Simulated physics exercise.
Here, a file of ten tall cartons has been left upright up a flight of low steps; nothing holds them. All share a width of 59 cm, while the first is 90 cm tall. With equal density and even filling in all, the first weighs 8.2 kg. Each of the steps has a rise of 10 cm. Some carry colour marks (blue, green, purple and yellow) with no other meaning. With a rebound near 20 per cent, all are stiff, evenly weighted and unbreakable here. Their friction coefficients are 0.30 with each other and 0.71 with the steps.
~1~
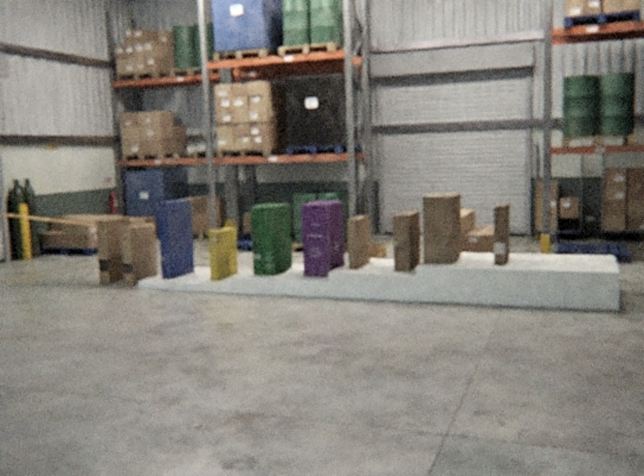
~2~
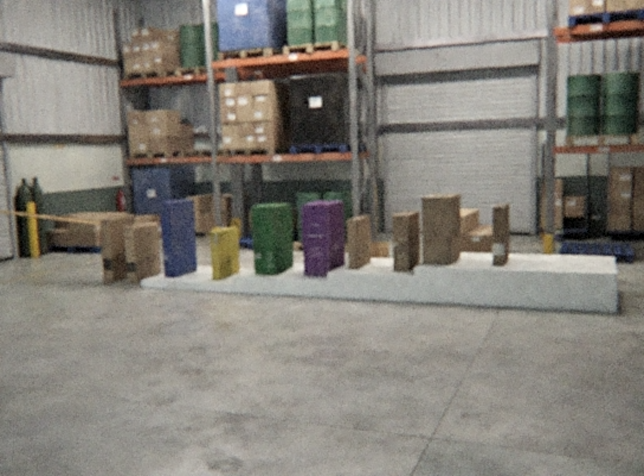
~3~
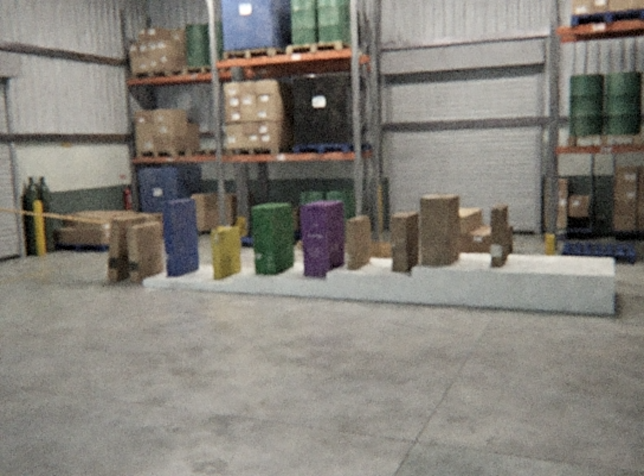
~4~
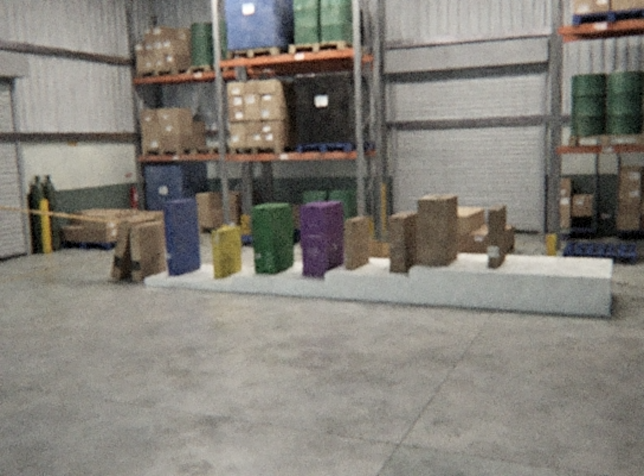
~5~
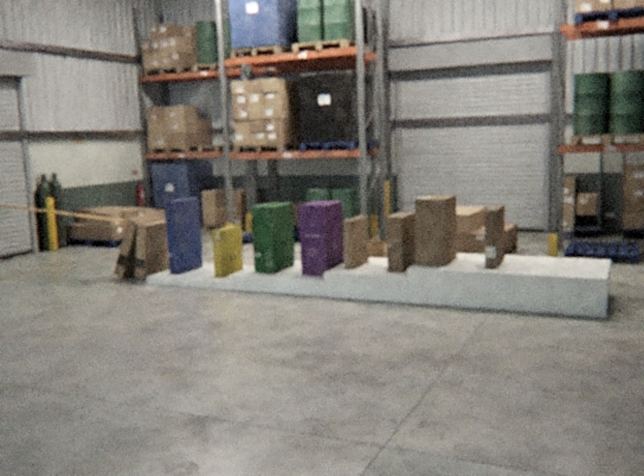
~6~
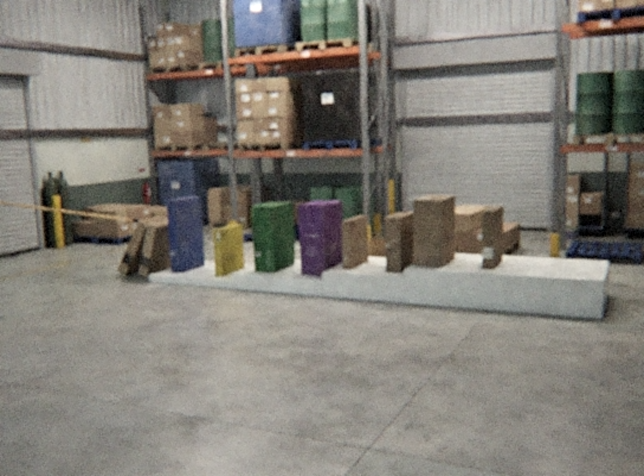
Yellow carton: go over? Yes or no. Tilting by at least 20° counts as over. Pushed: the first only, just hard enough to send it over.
Yes.
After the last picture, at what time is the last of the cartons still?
Near 4.5 s.
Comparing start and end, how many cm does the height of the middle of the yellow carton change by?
20 centimetres lower, roughly.
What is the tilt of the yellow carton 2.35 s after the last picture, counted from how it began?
Something like 80°, give or take.
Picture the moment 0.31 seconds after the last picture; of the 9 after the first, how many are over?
I make it 1 by that time.
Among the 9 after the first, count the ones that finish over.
That would be 3 of them.
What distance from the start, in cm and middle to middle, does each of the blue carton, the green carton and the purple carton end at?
From start to finish: Blue 70, green 10, purple 0 centimetres.
Then, 0.31 s later than the last frame, 1 of the 9 other cartons over; yellow carton unmoved; blue carton tilted 8°.
Then, 0.69 s later than the last frame, 2 of the 9 other cartons over; yellow carton tilted 17°; blue carton tilted 47°.
Then, 2.35 s later than the last frame, 3 of the 9 other cartons over; yellow carton lying flat; blue carton lying flat.
When it is over, 3 of the 9 other cartons over; yellow carton lying flat; blue carton lying flat; purple carton unmoved. Six left standing. In pixels of the last frame, middles, yellow carton near (249, 263), blue carton near (223, 258).
